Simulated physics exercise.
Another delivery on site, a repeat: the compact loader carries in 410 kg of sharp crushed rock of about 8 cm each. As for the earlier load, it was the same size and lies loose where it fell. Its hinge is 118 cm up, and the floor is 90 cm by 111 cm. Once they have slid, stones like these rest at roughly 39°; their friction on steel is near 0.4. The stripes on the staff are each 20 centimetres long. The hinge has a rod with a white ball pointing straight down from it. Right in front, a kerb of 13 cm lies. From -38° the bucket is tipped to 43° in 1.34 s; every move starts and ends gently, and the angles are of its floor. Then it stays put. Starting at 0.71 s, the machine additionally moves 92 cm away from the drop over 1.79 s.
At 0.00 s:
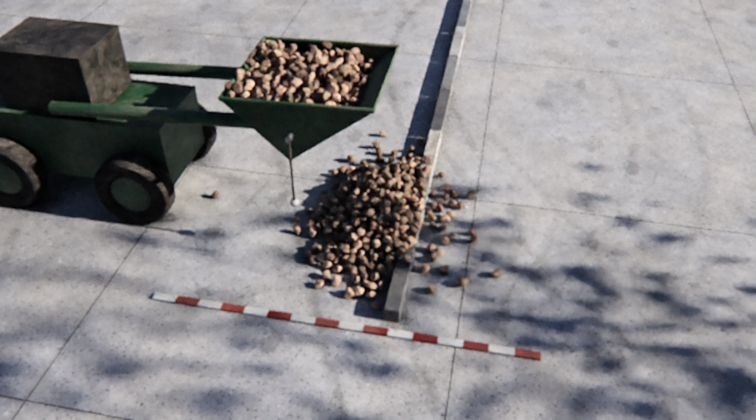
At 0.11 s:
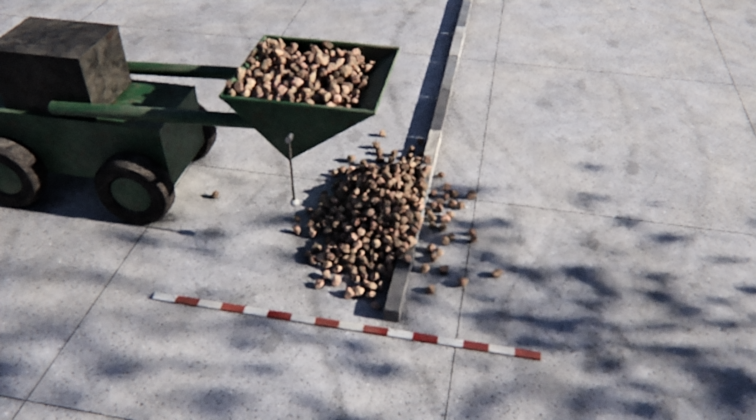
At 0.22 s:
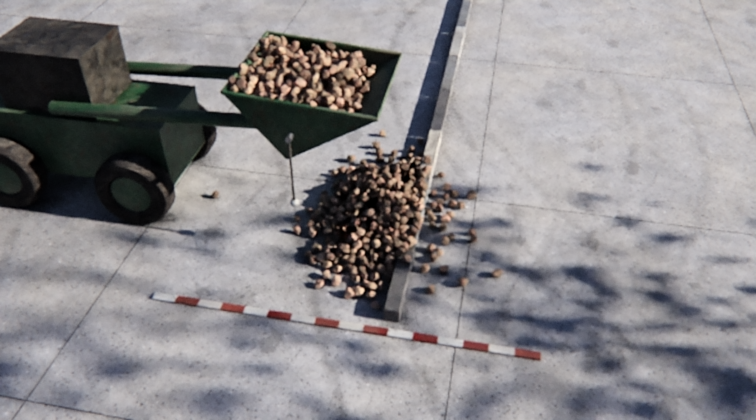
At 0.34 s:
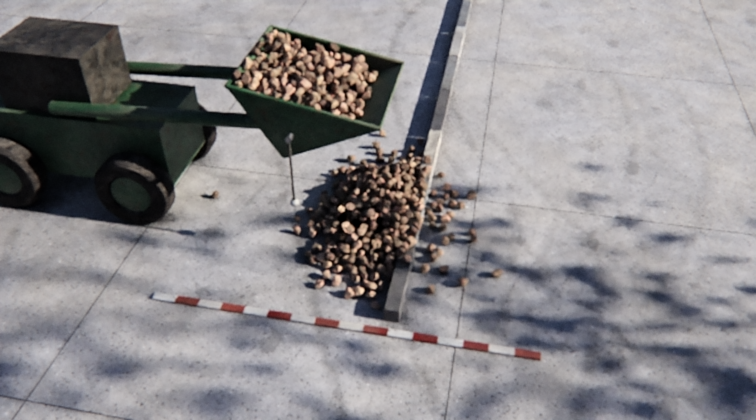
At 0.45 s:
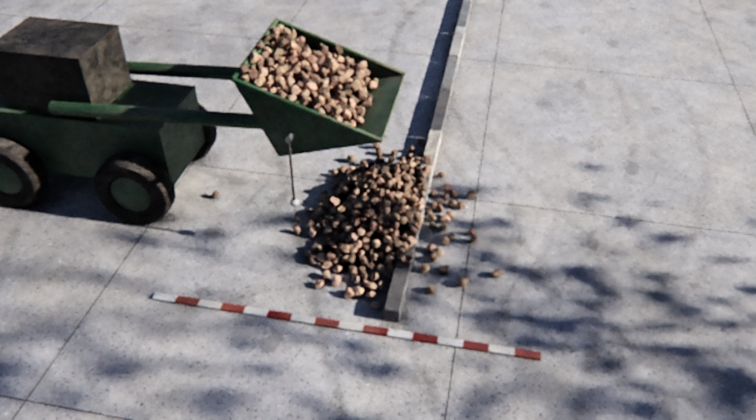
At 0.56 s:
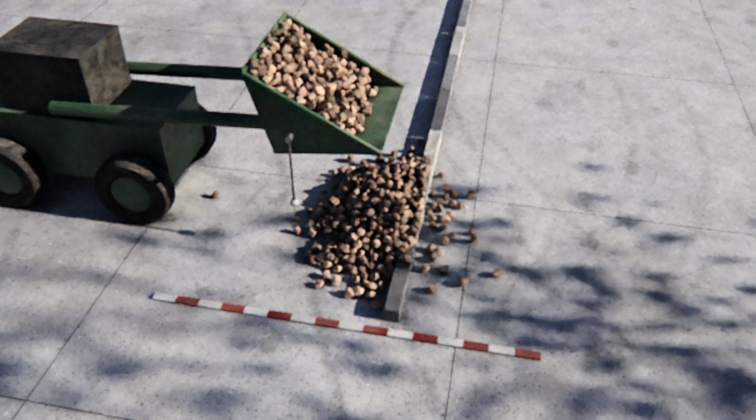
On a concrete floor, a green loader gradually tilts its stone-filled bucket above a heap of stones.
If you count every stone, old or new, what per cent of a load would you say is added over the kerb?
I would say about 4 per cent.
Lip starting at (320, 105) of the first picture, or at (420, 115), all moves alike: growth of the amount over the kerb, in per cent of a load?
Case one about 0 %, case two about 30 %.
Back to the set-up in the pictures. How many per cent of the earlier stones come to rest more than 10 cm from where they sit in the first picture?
About 5 %.
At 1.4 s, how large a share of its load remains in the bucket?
About 25 per cent is held.
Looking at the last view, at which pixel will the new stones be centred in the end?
Their centre ends up near (344, 201).
After 1.0 s the floor is at 31°; in per cent of one load, 98 in the bucket, 97 on this side of the kerb, 5 over the kerb; the foremost stones are at (466, 240).
After 1.4 s the floor is at 43°; in per cent of one load, 26 in the bucket, 168 on this side of the kerb, 6 over the kerb; the foremost stones are at (466, 240).
After 3.0 s the floor is at 43°; in per cent of one load, 0 in the bucket, 191 on this side of the kerb, 10 over the kerb; the foremost stones are at (475, 236).
After 5.7 s the floor is at 43°; in per cent of one load, 0 in the bucket, 191 on this side of the kerb, 10 over the kerb; the foremost stones are at (475, 236). Net gain over the kerb, 4.
